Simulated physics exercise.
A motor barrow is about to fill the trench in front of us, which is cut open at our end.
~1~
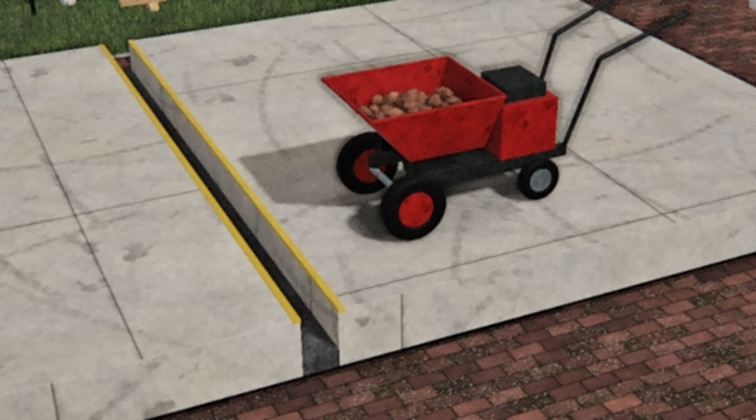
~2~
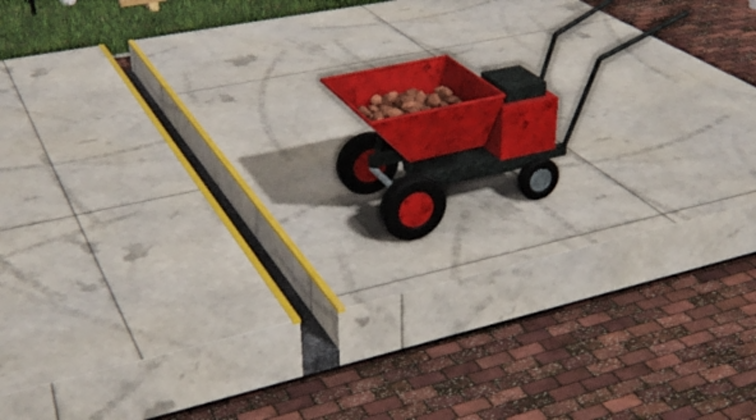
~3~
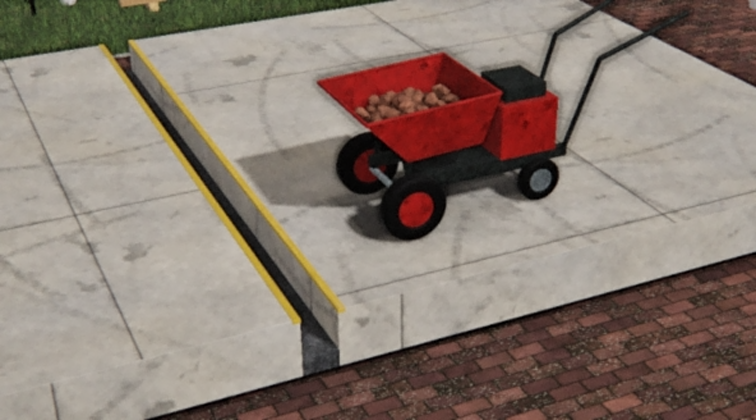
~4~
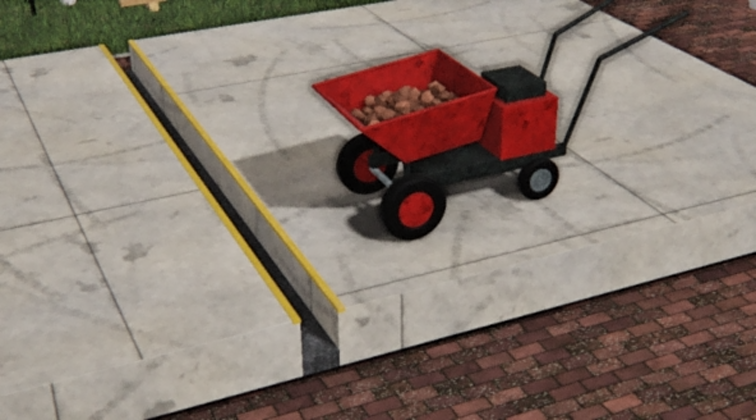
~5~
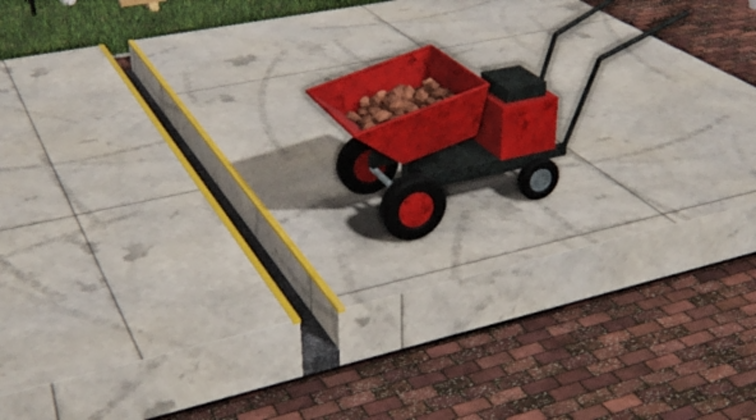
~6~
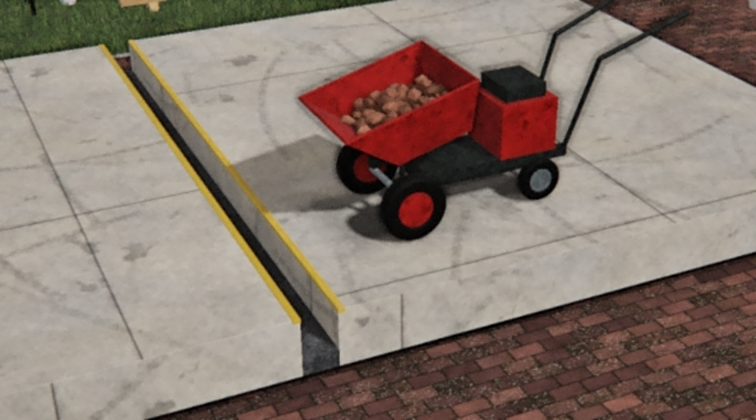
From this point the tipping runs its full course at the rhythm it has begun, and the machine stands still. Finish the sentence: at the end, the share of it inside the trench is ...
... above half.
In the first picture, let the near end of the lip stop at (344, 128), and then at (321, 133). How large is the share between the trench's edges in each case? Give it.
Close to 40 in a hundred, and close to 0 in a hundred.
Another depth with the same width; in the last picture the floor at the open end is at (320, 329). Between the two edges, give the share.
About 50 per cent.
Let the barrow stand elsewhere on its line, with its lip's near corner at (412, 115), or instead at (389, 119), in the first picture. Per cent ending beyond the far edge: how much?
0 and 0 percent, in that order.
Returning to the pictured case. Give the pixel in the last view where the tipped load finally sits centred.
Near pixel (268, 264).
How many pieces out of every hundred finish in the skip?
Estimate: Near 5 %.
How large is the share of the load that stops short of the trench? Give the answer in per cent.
It works out to close to 5 per cent.
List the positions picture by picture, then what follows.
In the first frame, lip of the skip at (372, 123), level; top of the load at (421, 109), lumps of rubble; first edge of the trench at (322, 283); far edge at (278, 294), the trench under half as wide as the skip, and about as deep as wide.
In the second frame, lip of the skip at (370, 124), level; top of the load at (420, 109).
In the third frame, lip of the skip at (367, 126), tipped barely; top of the load at (431, 101).
In the fourth frame, lip of the skip at (361, 130), tipped a little; top of the load at (427, 100).
In the fifth frame, lip of the skip at (354, 136), tipped a little; top of the load at (431, 103).
In the sixth frame, lip of the skip at (347, 143), tipped clearly; top of the load at (424, 101); first edge of the trench at (322, 283); far edge at (278, 294).
Soon after the last picture, skip tipped steeply; all in the skip.
A little later, skip tipped right over; nearly all in the skip; a stray few short of the trench; a small part in or heaped over the trench.
Later still, skip tipped right over; a small part in the skip; a stray few short of the trench; most in or heaped over the trench; a stray few beyond it.
At rest, skip tipped right over; a stray few in the skip; a stray few short of the trench; nearly all in or heaped over the trench; a stray few beyond it.
